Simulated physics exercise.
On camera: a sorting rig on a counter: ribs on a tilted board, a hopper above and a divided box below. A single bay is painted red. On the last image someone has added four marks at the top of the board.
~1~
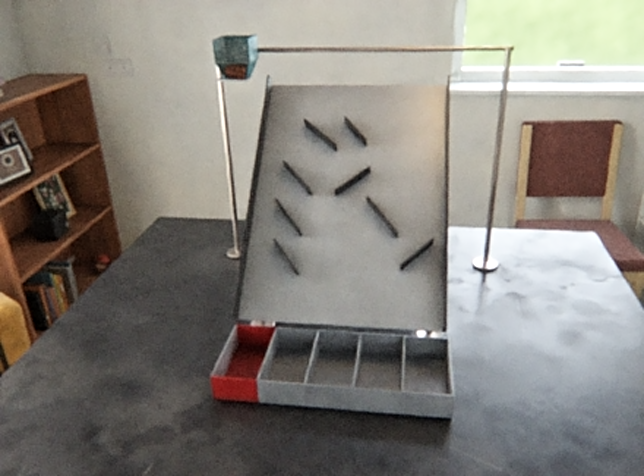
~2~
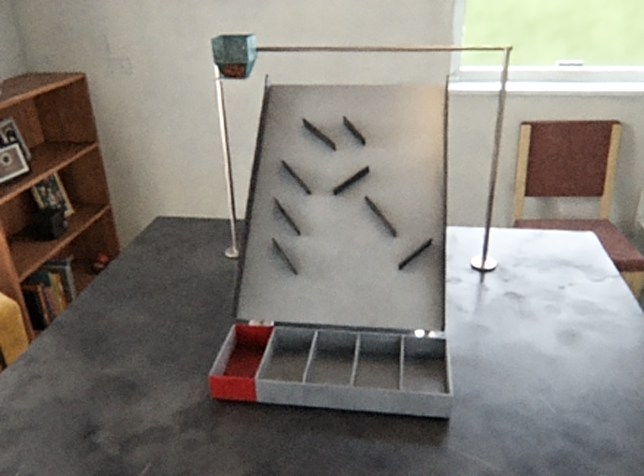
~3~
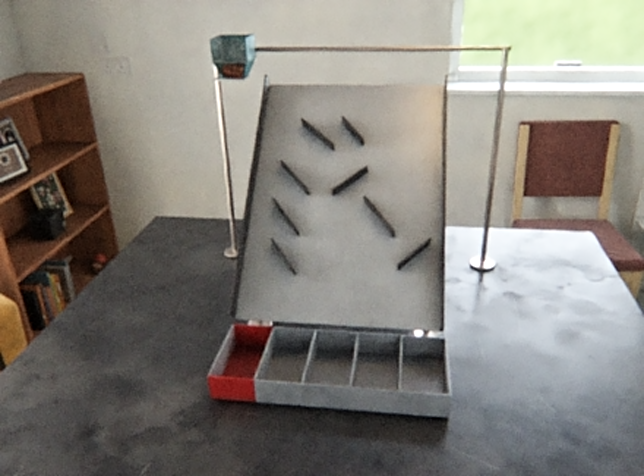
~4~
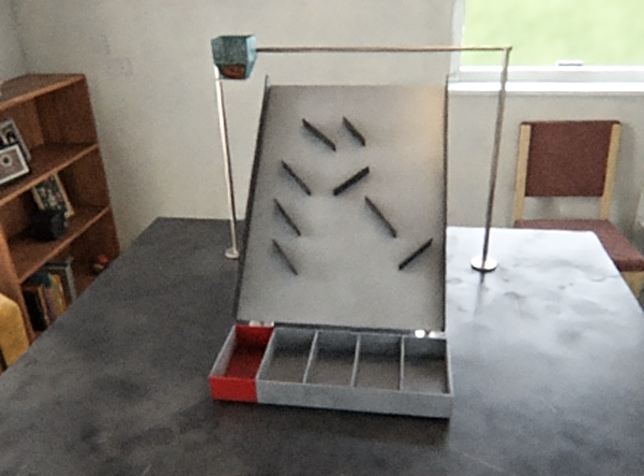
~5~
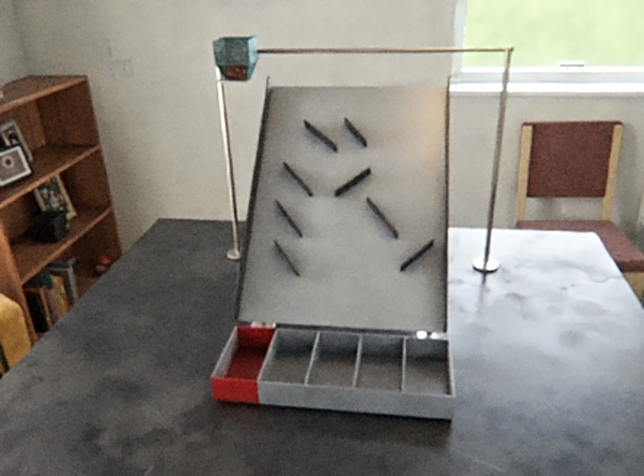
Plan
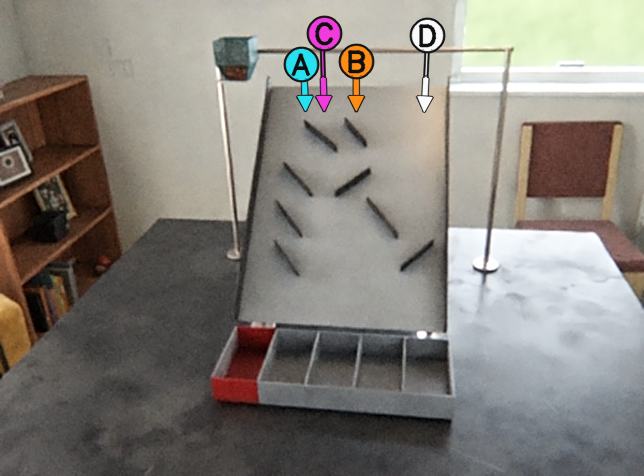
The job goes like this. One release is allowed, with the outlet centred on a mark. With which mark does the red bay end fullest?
Use mark A.
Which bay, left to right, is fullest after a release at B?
It is the fourth one.
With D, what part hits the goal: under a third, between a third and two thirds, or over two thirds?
Under a third.
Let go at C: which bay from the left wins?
It is the second one.
On the marked copy, mark A meets the board at (305, 105); mark B meets the board at (356, 105); mark C meets the board at (324, 105); mark D meets the board at (424, 106).
For mark A, about a third in the red bay, about two thirds in other bays, a stray few outside the box.
For mark B, none in the red bay, nearly all in other bays.
For mark C, a stray few in the red bay, nearly all in other bays.
For mark D, none in the red bay, nearly all in other bays, a stray few outside the box.
